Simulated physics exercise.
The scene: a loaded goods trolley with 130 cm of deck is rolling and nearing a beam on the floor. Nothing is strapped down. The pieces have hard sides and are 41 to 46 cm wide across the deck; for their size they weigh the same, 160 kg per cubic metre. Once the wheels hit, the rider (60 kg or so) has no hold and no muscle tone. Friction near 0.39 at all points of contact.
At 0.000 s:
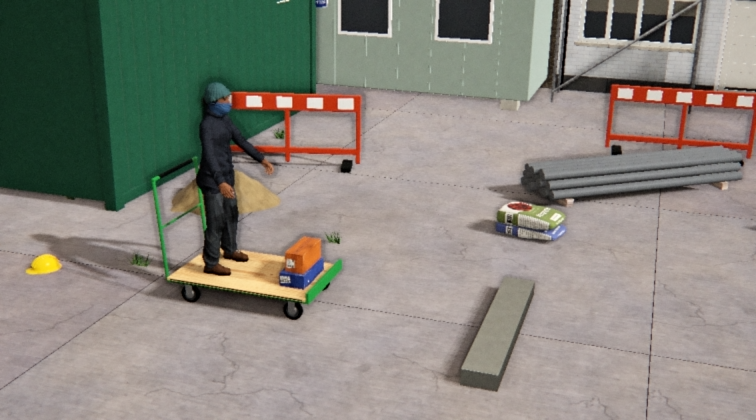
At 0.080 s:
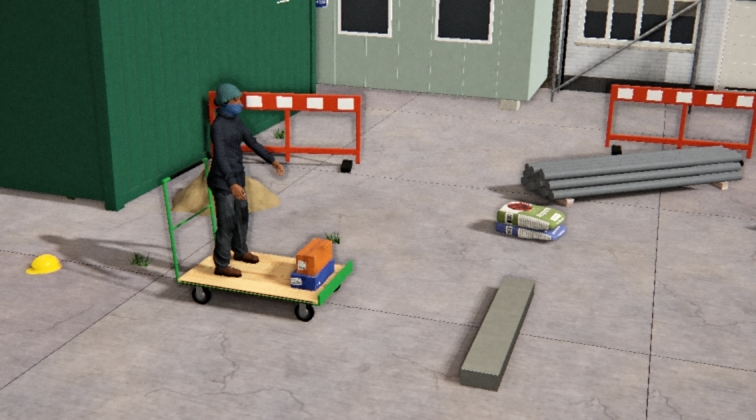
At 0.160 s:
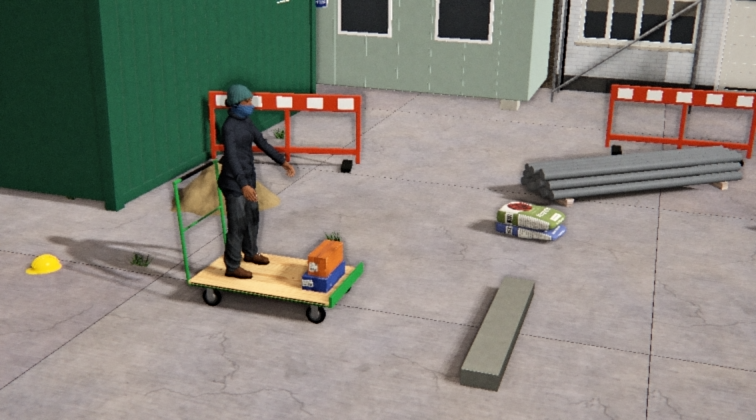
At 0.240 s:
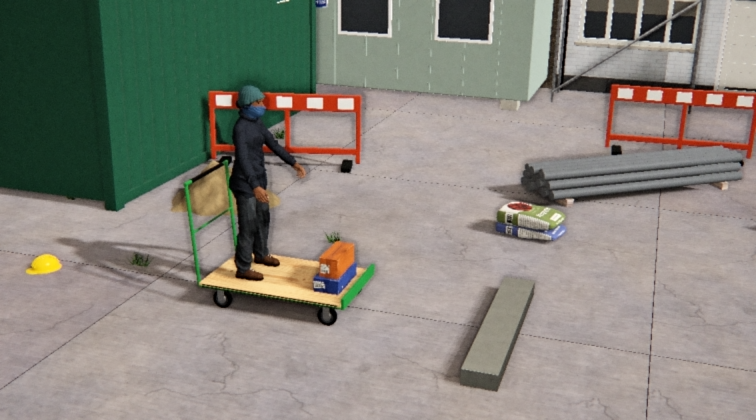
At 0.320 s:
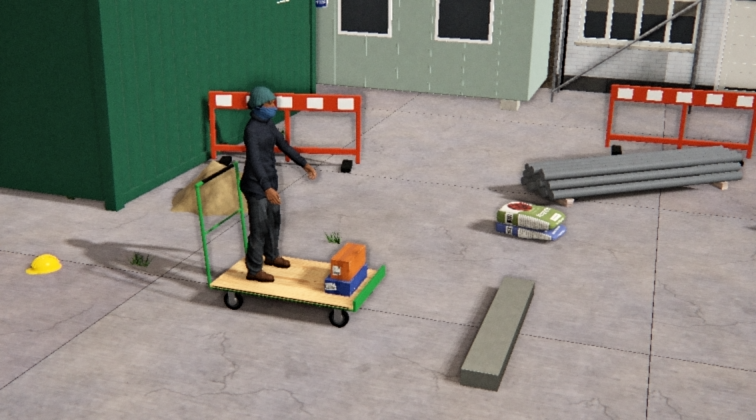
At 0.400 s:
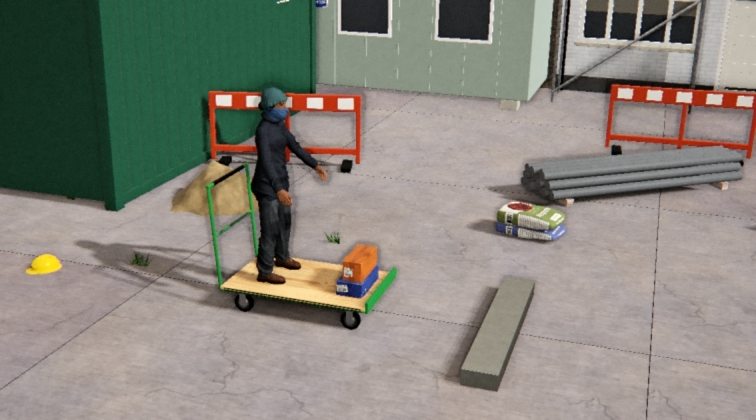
A person in dark clothes rides standing on a flat trolley rolling right with two parcels.
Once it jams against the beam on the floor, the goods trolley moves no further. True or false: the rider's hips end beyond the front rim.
False.
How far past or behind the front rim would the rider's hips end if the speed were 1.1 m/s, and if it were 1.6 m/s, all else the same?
70 cm behind, then 10 cm past.
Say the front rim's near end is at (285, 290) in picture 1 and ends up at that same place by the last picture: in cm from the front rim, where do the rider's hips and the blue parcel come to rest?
In that run the hips finish 30 cm beyond the rim while blue stops 20 cm short of it.
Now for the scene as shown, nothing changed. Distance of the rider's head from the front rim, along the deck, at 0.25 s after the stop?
The head is roughly 60 cm back from the front rim.
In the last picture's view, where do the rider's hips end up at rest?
Around (412, 260).
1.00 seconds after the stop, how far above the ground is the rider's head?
Height: Approx. 40 cm above ground.
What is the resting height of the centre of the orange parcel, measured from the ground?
Close to 10 cm above the ground.
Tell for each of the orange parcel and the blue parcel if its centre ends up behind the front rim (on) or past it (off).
Result - orange: Goes over; blue: Stays.
The wheels strike at 1.16 s.
After 1.41 s the rider's hips are 71 cm behind the rim, near (416, 226) in the last picture's view.
After 1.71 s the rider's hips are 66 cm behind the rim, near (421, 259) in the last picture's view.
After 2.16 s the rider's hips are 74 cm behind the rim, near (412, 260) in the last picture's view.
Final state at 2.4 s, past the rim, orange parcel; behind it, blue parcel and the rider's hips.
